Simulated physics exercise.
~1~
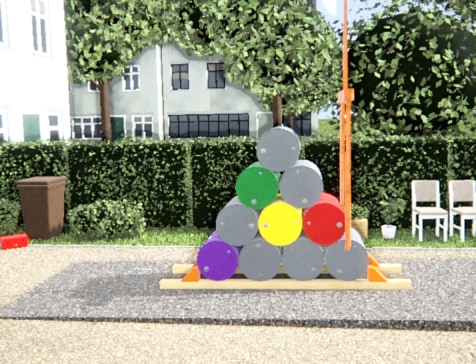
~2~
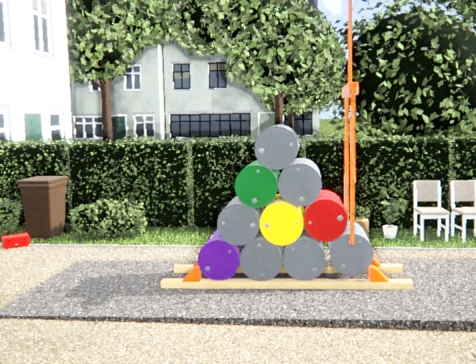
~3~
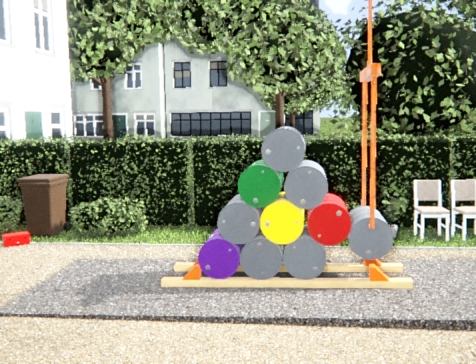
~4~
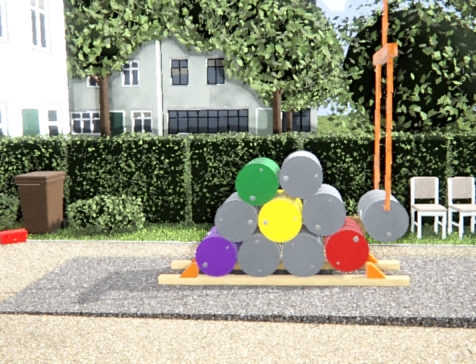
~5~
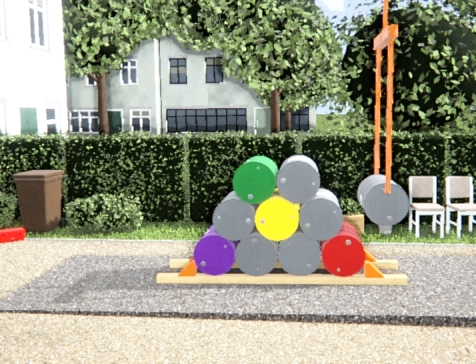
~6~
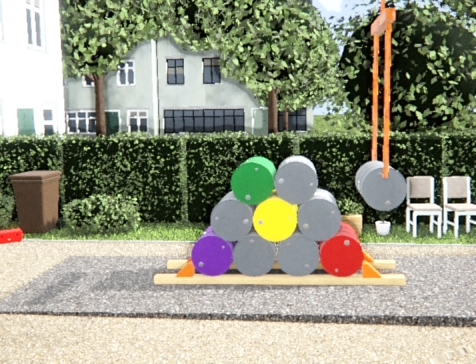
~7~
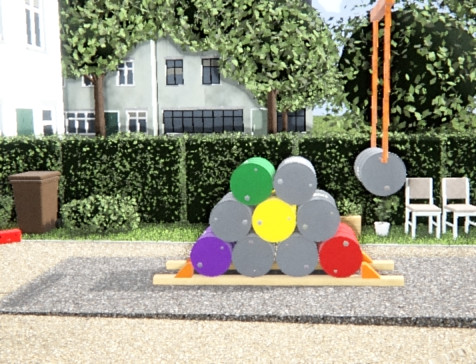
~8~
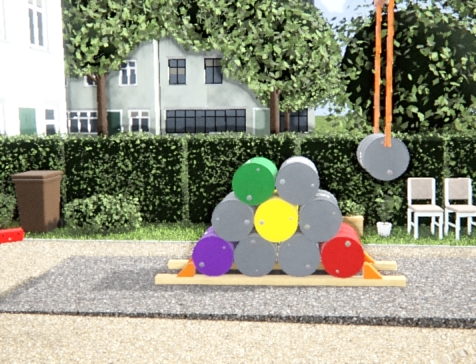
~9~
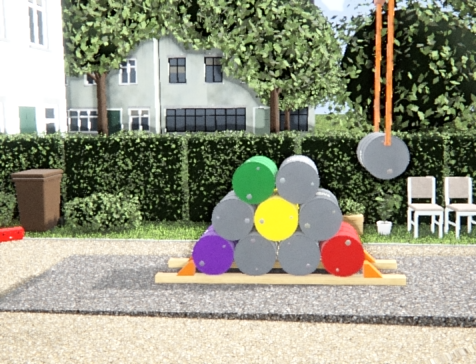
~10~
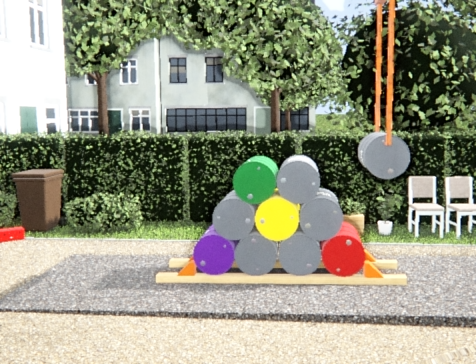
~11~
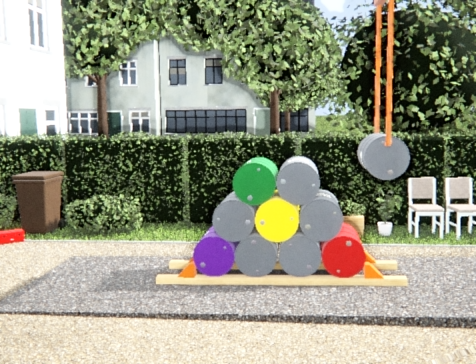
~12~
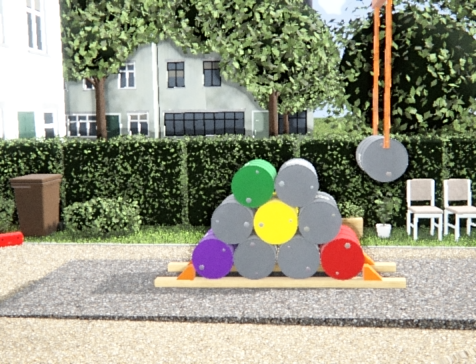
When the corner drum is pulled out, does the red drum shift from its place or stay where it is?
The red drum shifts, dropping down to the right into the emptied corner, while the yellow, green and purple drums keep their places.
Grey drum being pulled from a stack's lower right corner by orange hoist, red dropping into the gap, two greys following.
